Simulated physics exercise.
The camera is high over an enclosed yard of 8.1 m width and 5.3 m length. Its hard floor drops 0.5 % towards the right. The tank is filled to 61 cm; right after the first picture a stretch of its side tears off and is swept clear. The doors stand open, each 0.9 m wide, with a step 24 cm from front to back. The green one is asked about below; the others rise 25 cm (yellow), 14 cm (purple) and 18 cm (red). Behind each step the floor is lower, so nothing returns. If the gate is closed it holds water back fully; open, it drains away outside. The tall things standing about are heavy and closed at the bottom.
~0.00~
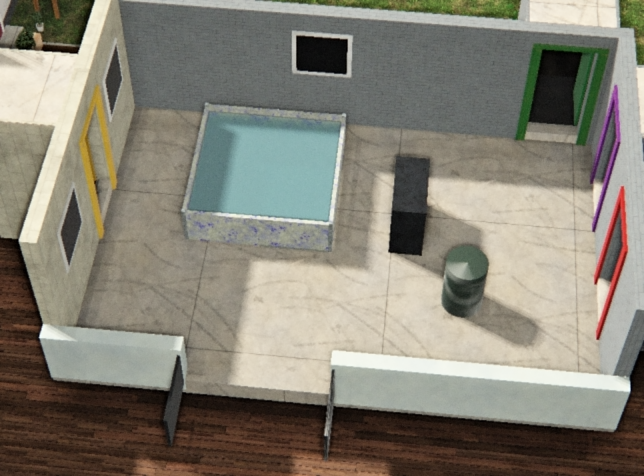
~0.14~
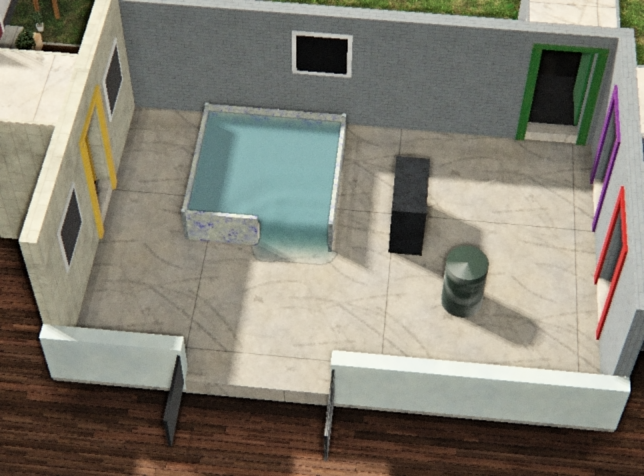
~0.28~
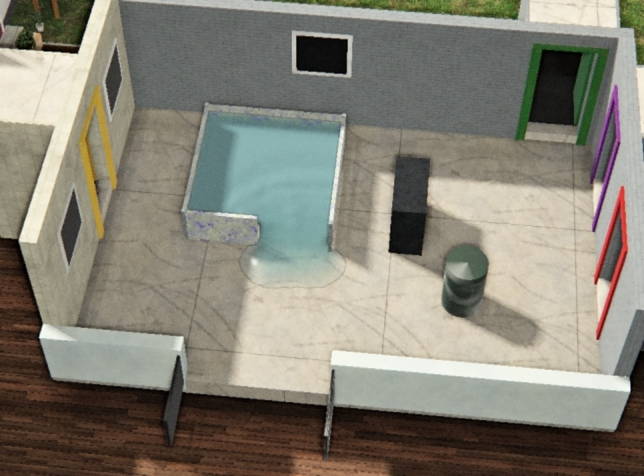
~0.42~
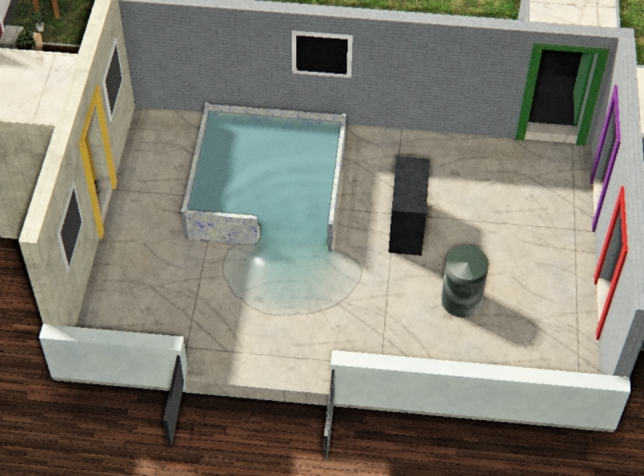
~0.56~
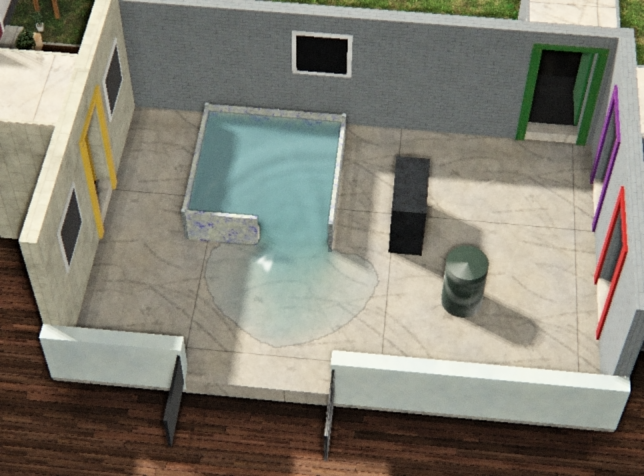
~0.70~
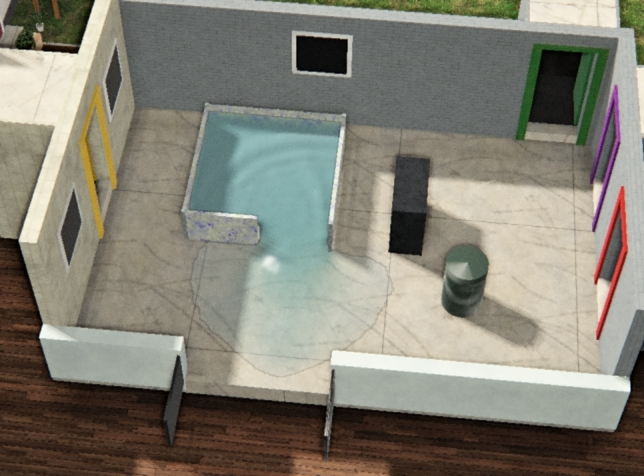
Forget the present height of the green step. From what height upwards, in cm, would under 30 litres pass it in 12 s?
Close to 6.5 cm is just enough.
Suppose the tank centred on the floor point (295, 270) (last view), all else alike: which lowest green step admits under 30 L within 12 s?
Then roughly 8.0 cm.
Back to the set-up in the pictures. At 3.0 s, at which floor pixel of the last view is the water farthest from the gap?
At about (591, 405).
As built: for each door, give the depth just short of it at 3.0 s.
In cm: Yellow 0, purple 0, red 0, green 0.
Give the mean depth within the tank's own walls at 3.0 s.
About 33 cm.
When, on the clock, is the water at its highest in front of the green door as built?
Near 6.5 s.
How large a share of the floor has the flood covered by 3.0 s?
About 35 per cent.
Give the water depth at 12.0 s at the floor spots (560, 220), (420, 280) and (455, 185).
About 4, 2 and 5 cm.
After 1.4 s water covers 25 % of the floor, deepest (36 cm) near (308, 254); it has not reached the green door.
After 3.0 s water covers 35 % of the floor, deepest (24 cm) near (297, 253); it has not reached the green door.
After 12.0 s water covers 90 % of the floor, deepest (8 cm) near (584, 210); 7 cm at the green door, 0 litres in over its 19 cm step.
At the green door as built, the water arrived by 5.3 s and peaked near 11 cm at 6.4 s.
With a step of 5.5 cm, 49 litres would have come in within the 12 s; with 7.5 cm, 16 litres. So under 30 litres takes about 6.5 cm.
